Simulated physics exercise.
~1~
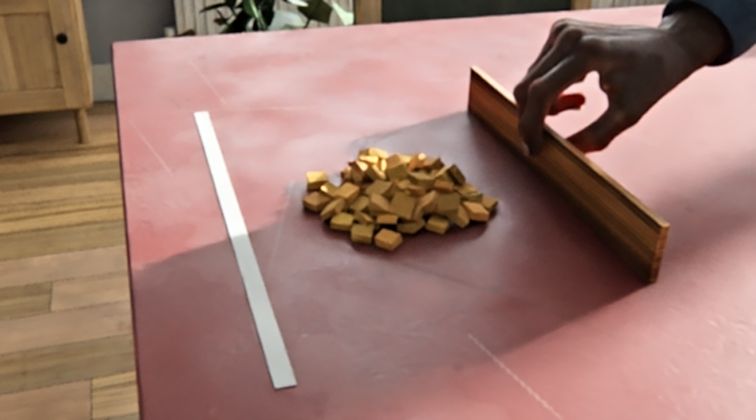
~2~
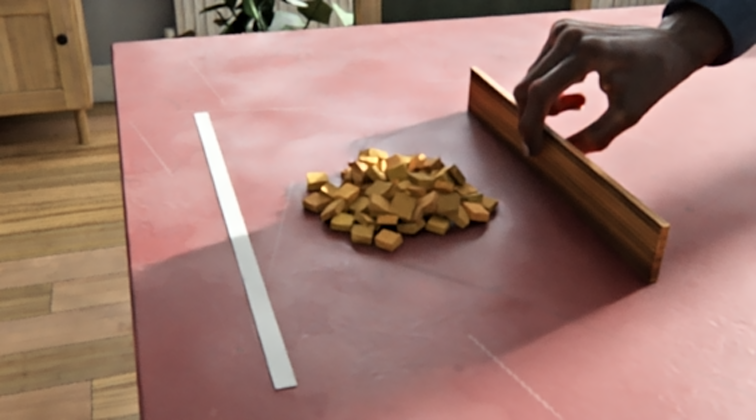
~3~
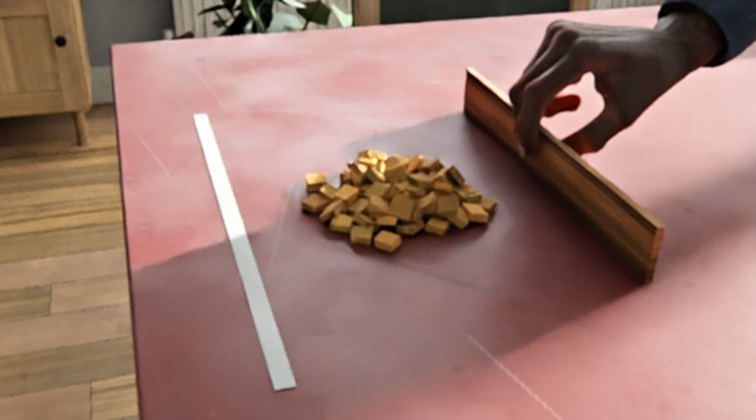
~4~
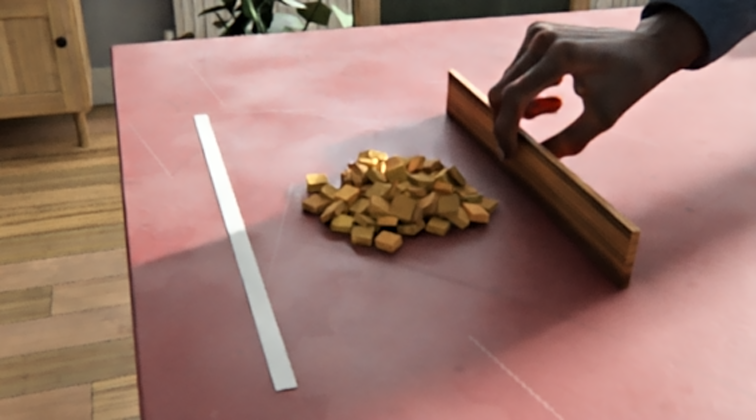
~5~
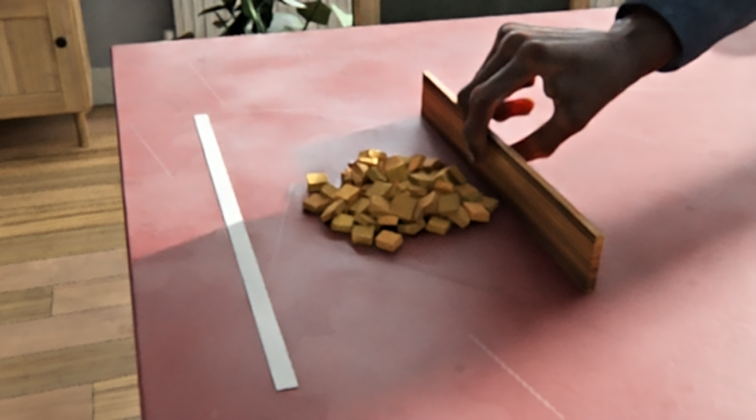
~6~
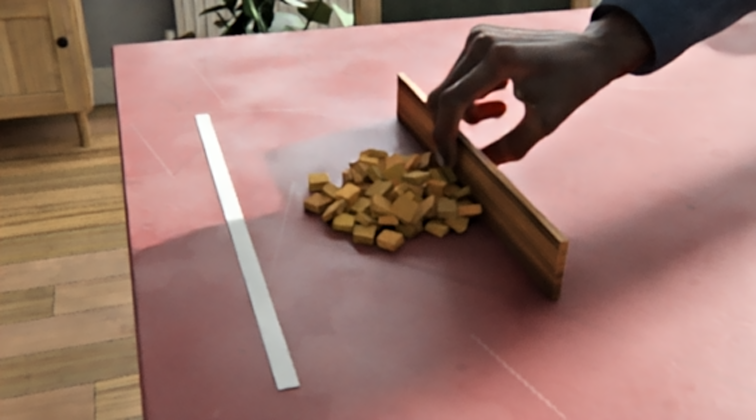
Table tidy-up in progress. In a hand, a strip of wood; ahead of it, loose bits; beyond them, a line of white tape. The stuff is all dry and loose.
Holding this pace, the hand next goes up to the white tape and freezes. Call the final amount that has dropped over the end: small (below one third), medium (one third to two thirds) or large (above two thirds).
Small.
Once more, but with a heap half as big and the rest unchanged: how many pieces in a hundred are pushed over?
I'd say close to 10 %.
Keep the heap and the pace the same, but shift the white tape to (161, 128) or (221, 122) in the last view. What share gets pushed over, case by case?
First close to 70 percent, then close to 0 percent.
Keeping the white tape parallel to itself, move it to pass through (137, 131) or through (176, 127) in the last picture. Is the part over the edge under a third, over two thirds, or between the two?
The first position gives above two thirds, the second gives one to two thirds.
Just after the last frame, strip of wood still moving, near (344, 154); heap all on the table, its front near (219, 219).
A moment on, strip of wood stopped at the white tape; heap about a tenth over the edge.
Further on, strip of wood stopped at the white tape; heap roughly a quarter over the edge.
When it is over, strip of wood stopped at the white tape; heap roughly a quarter over the edge.
